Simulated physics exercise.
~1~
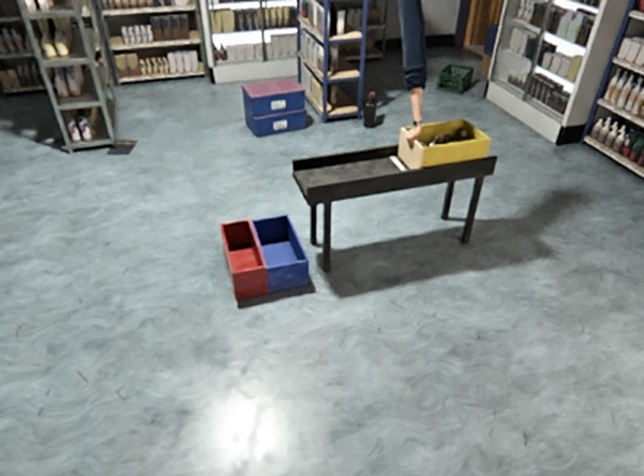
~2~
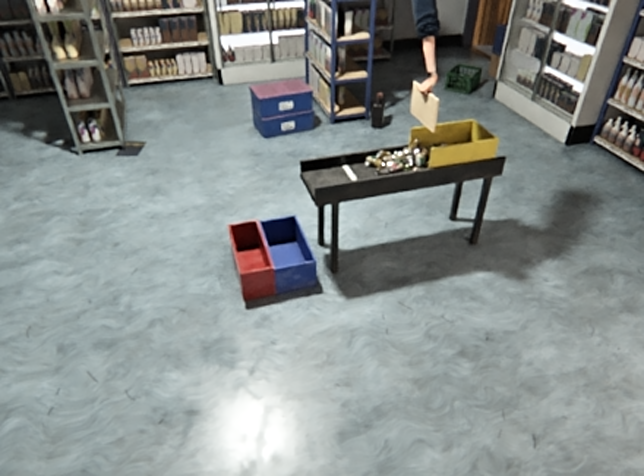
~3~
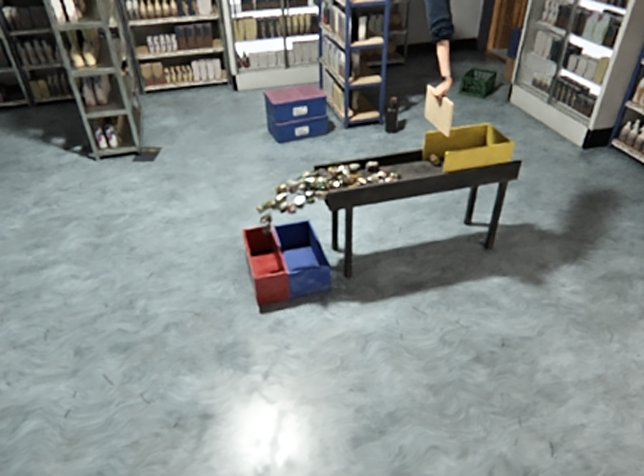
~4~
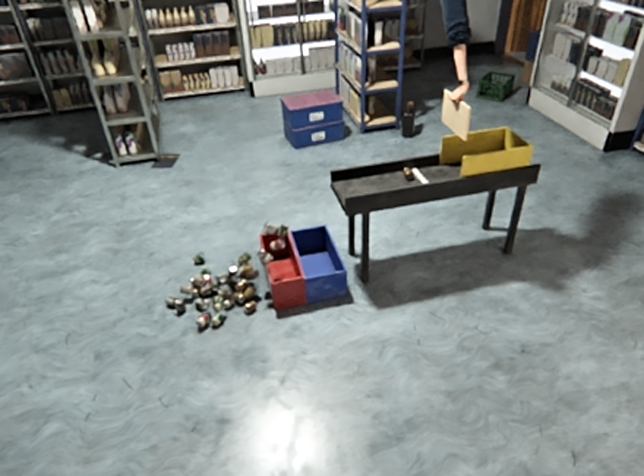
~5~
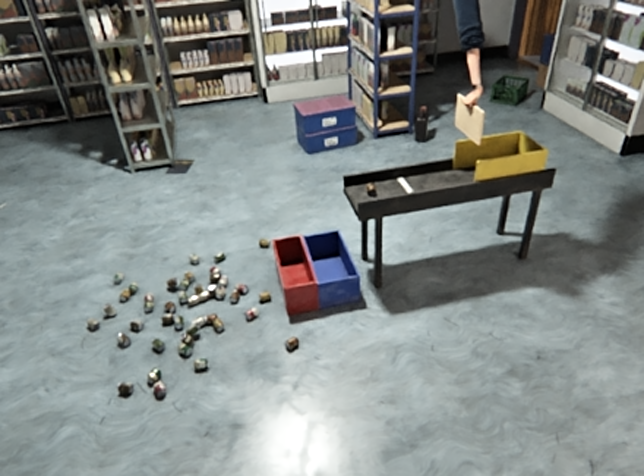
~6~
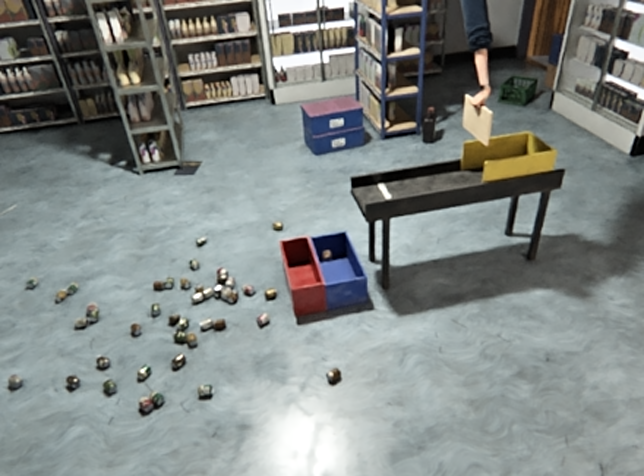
Mini cans riding a black conveyor from a yellow pen, flying over red and blue bins and scattering left across the floor.
